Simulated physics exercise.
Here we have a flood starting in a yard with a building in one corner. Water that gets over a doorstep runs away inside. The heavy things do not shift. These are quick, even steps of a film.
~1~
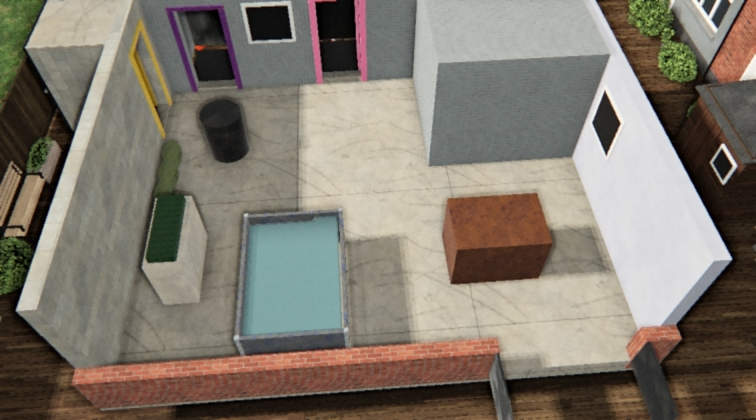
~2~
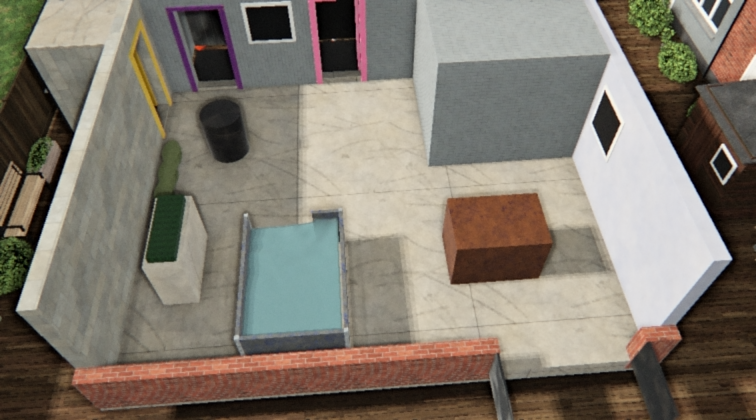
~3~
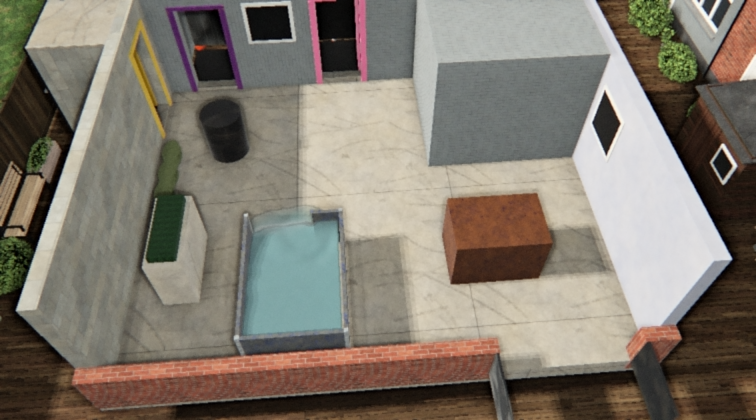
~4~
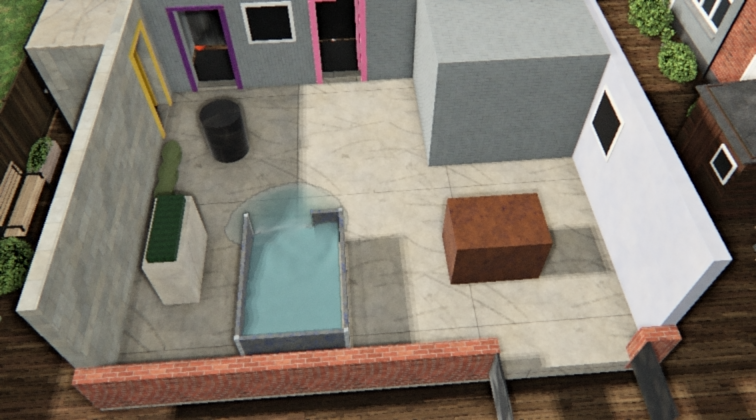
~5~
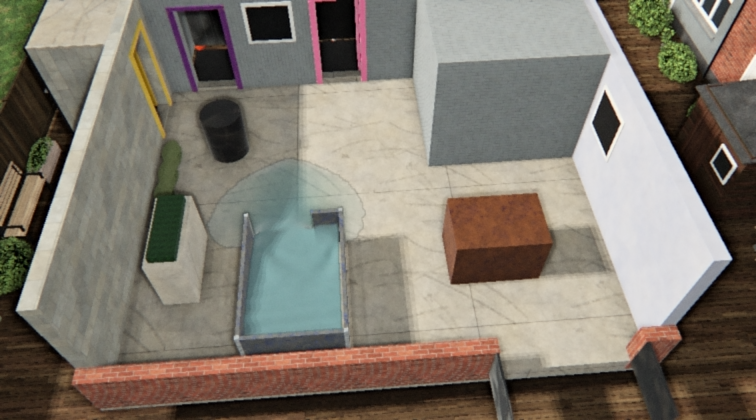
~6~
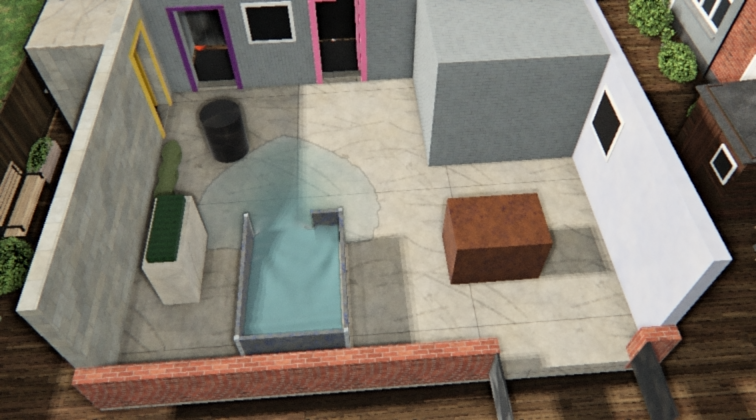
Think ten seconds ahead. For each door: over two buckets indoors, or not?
The purple door takes more than that; the pink door takes more than that; the yellow door takes more than that.
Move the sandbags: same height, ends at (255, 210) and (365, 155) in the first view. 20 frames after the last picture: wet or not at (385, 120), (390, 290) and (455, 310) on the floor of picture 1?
One after the other: Awash, clear, free of water.
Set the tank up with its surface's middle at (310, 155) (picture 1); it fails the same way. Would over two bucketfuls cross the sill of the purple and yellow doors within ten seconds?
My reading: Purple door goes over; yellow door takes more.
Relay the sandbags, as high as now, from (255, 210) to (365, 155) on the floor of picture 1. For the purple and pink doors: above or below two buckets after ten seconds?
In short: The purple one takes more; the pink one takes less.
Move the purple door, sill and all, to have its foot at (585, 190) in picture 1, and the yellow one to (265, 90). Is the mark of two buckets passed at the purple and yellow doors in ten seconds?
One by one: Purple door takes less, yellow door lets more in.
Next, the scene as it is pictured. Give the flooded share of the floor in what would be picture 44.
Near 65 in a hundred.
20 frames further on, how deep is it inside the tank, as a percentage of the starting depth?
Some 30 per cent.
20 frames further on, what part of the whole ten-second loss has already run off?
About 35 per cent.
A moment on, water covers 35 % of the floor; the purple door not reached, the pink door not reached, the yellow door not reached.
Next, water covers 45 % of the floor; the purple door under two buckets in, the pink door under two buckets in, the yellow door wet at the sill, nothing in.
Then, water covers 45 % of the floor; the purple door over two buckets in, the pink door over two buckets in, the yellow door under two buckets in.
Later, water covers 65 % of the floor; the purple door far over two buckets in, the pink door over two buckets in, the yellow door over two buckets in.
In the end, water covers 80 % of the floor; the purple door far over two buckets in, the pink door over two buckets in, the yellow door far over two buckets in.
